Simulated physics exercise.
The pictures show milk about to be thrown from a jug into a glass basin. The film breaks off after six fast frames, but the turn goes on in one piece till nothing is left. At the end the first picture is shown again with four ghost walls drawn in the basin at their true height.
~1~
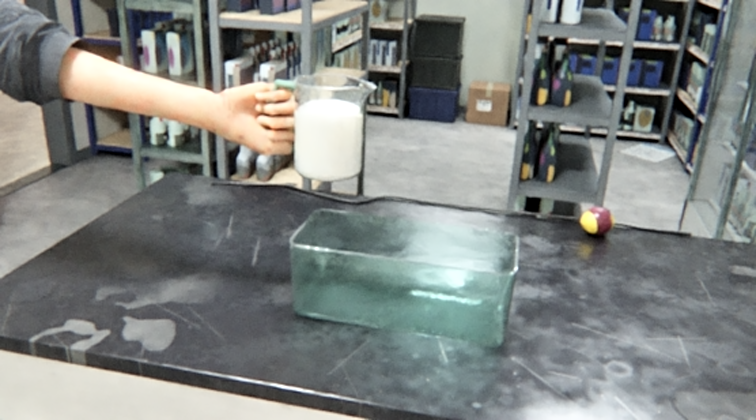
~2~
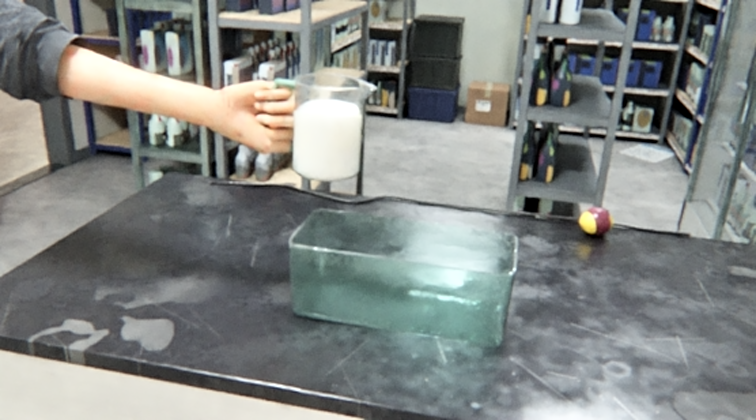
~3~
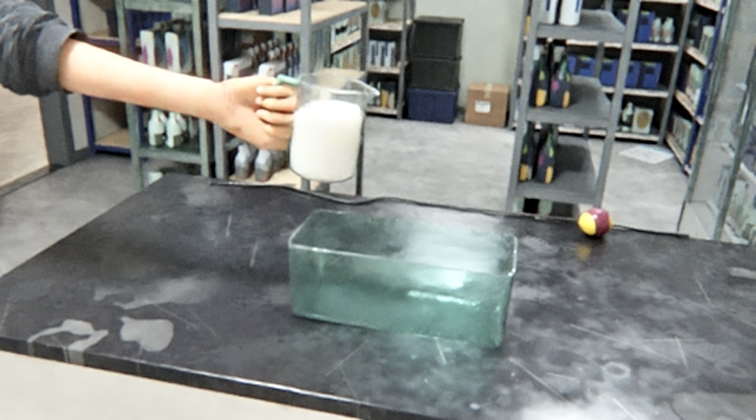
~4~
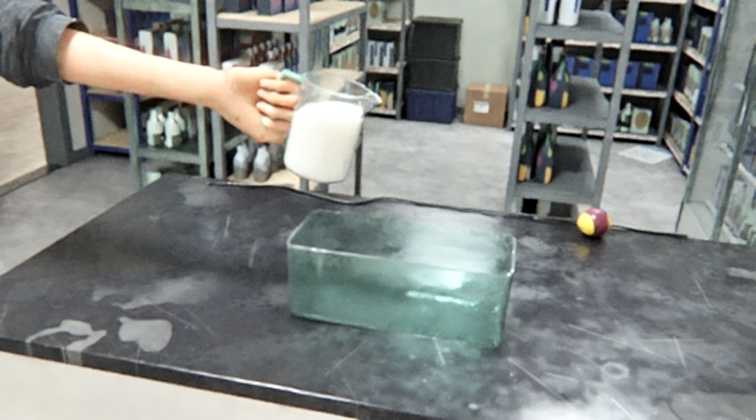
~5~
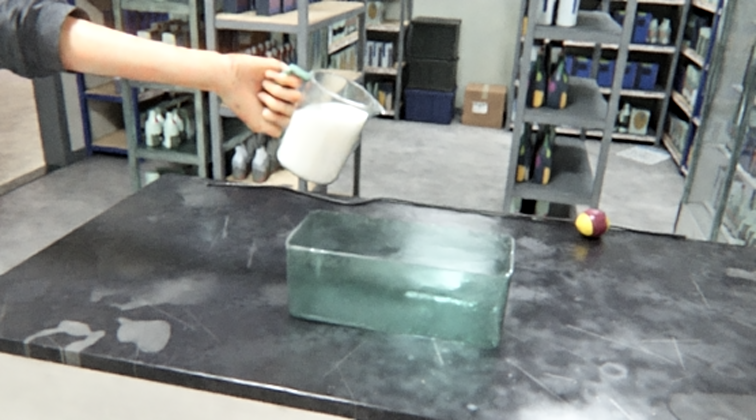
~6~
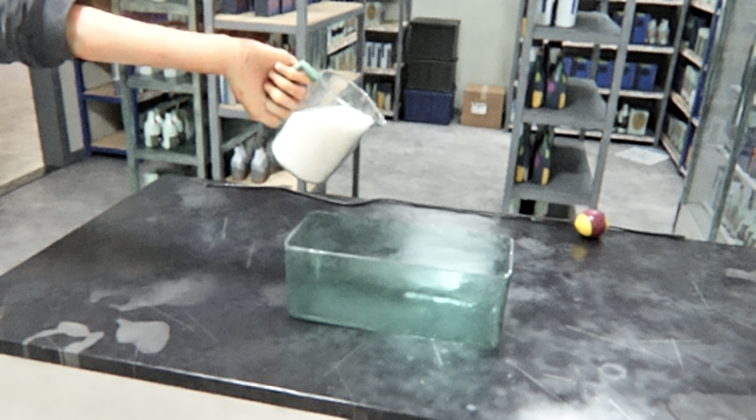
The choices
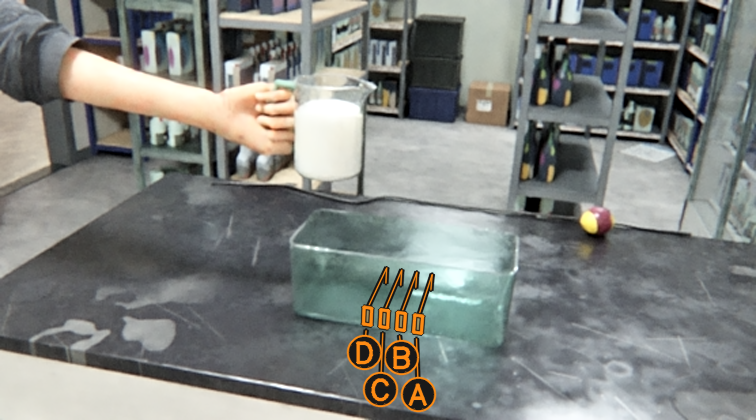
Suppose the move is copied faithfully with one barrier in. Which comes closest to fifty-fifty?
A beats the others.
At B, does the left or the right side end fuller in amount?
More ends on the right.
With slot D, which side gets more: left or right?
The right one.
In orange, A at (416, 338); B at (399, 335); C at (382, 333); D at (366, 330).
For slot A, about 55 % ends left of the wall and 44 % right of it.
For slot B, about 24 % ends left of the wall and 75 % right of it.
For slot C, about 10 % ends left of the wall and 88 % right of it.
For slot D, about 10 % ends left of the wall and 89 % right of it.
